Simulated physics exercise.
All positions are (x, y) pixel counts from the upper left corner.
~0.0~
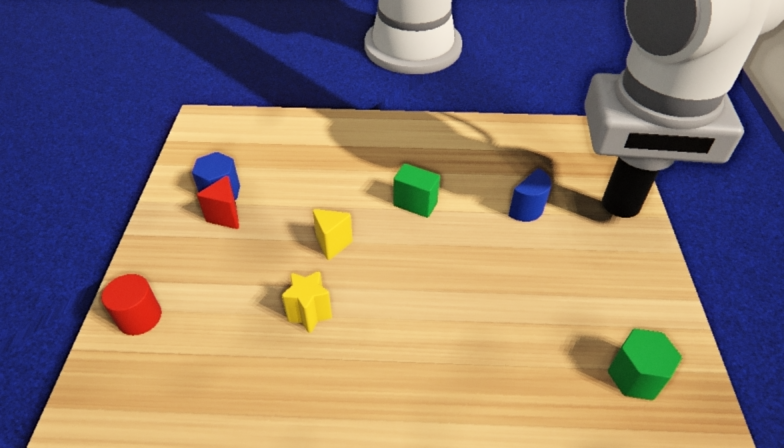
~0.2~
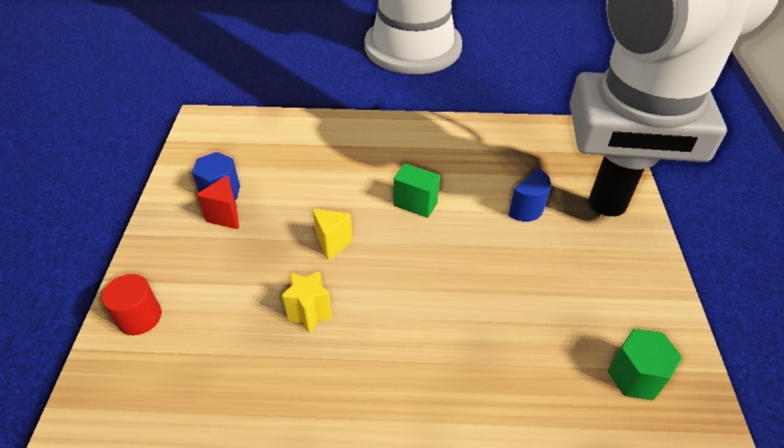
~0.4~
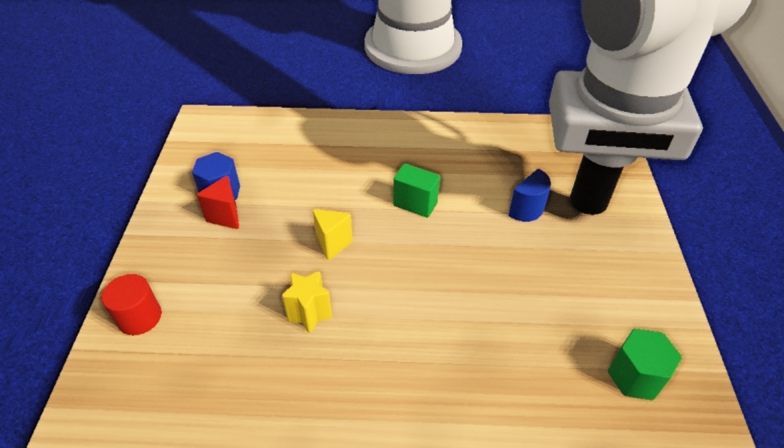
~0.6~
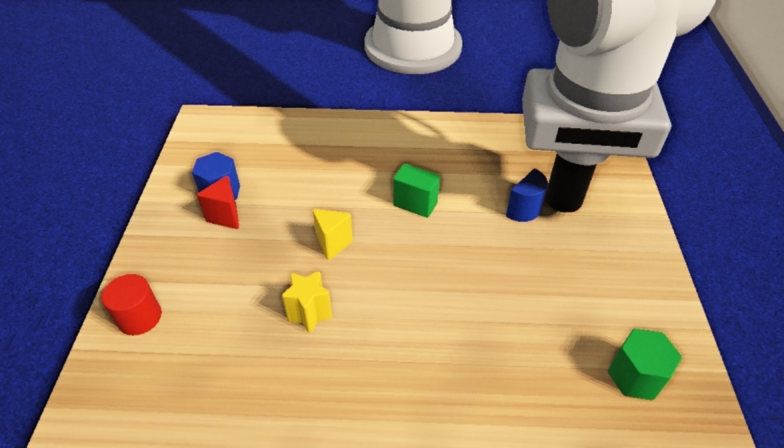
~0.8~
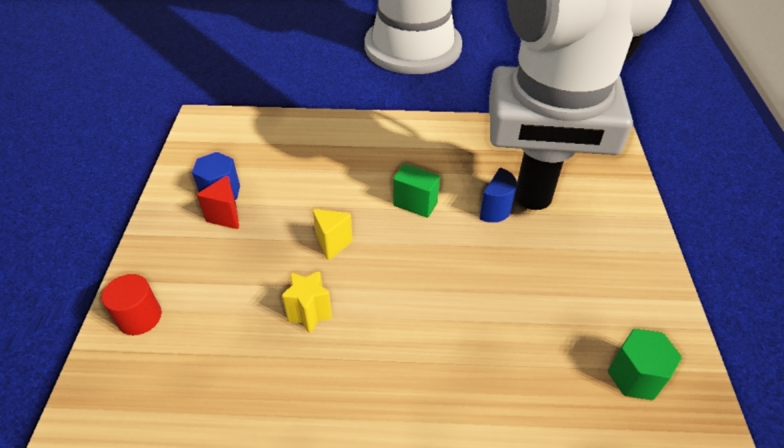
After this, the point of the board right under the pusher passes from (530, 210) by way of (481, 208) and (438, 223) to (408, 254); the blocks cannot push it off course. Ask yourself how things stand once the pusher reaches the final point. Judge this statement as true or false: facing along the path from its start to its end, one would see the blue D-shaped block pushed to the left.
That claim is false.
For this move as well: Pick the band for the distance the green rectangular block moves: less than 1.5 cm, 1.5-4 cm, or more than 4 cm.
It falls in the 1.5 to 4 cm band.
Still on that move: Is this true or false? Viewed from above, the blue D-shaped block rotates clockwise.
It is true.
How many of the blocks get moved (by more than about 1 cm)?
My forecast: 2.
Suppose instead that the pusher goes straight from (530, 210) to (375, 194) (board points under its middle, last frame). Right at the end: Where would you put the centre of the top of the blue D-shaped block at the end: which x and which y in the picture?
Its top middle: (343, 176).
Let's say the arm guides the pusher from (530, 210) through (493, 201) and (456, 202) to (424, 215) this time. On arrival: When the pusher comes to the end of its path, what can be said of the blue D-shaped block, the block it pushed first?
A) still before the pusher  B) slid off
A: Still before the pusher.
On the path given first. One third of the way, pusher at (482, 196); blue D-shaped block at (452, 185), turned 25° anticlockwise.
Two thirds of the way, pusher at (439, 211); green rectangular block at (386, 173), turned 25° clockwise; blue D-shaped block at (404, 192), turned 20° clockwise.
At the end, pusher at (408, 242); yellow three-sided block still; green rectangular block at (384, 173), turned 30° clockwise; blue D-shaped block at (391, 197), turned 45° clockwise.
